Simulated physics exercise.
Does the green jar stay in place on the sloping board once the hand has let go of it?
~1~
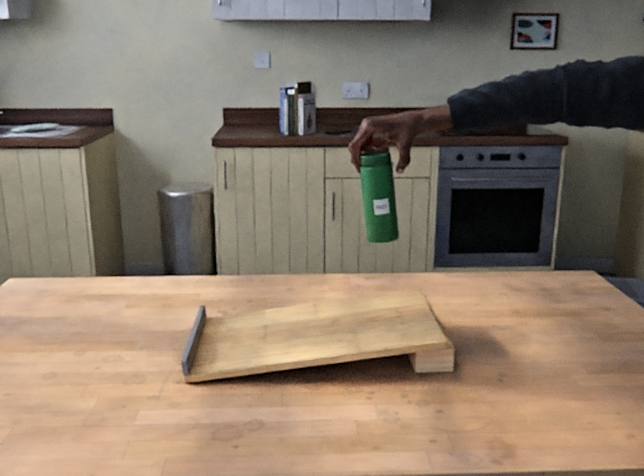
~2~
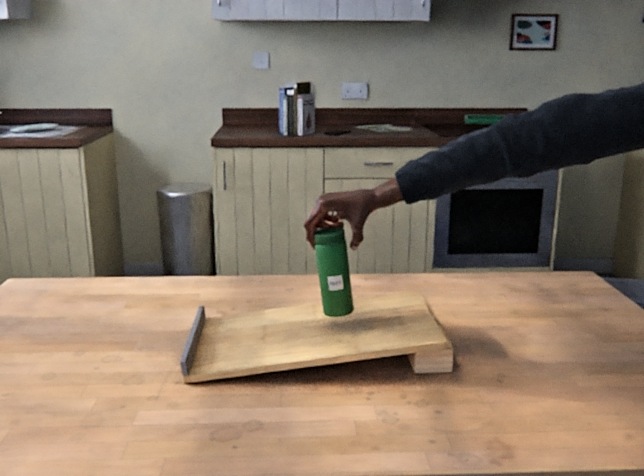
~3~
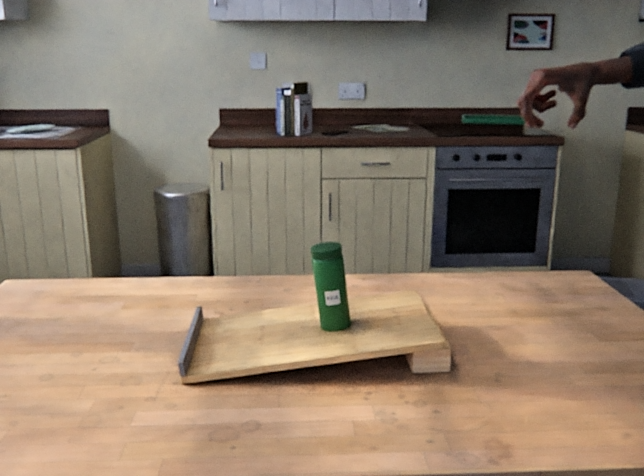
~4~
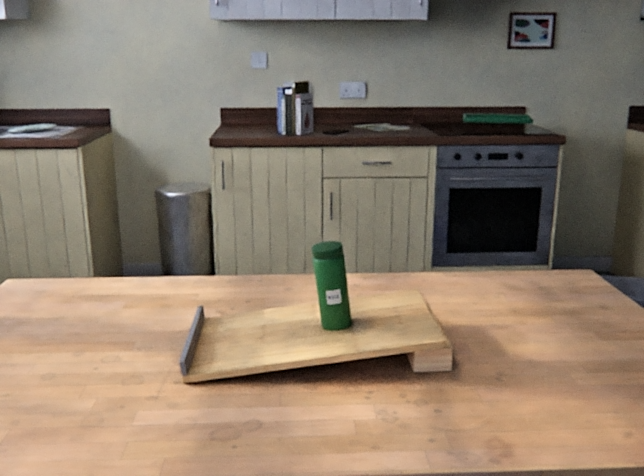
Yes, the green jar stays upright and at rest on the sloping board, right where the hand left it.
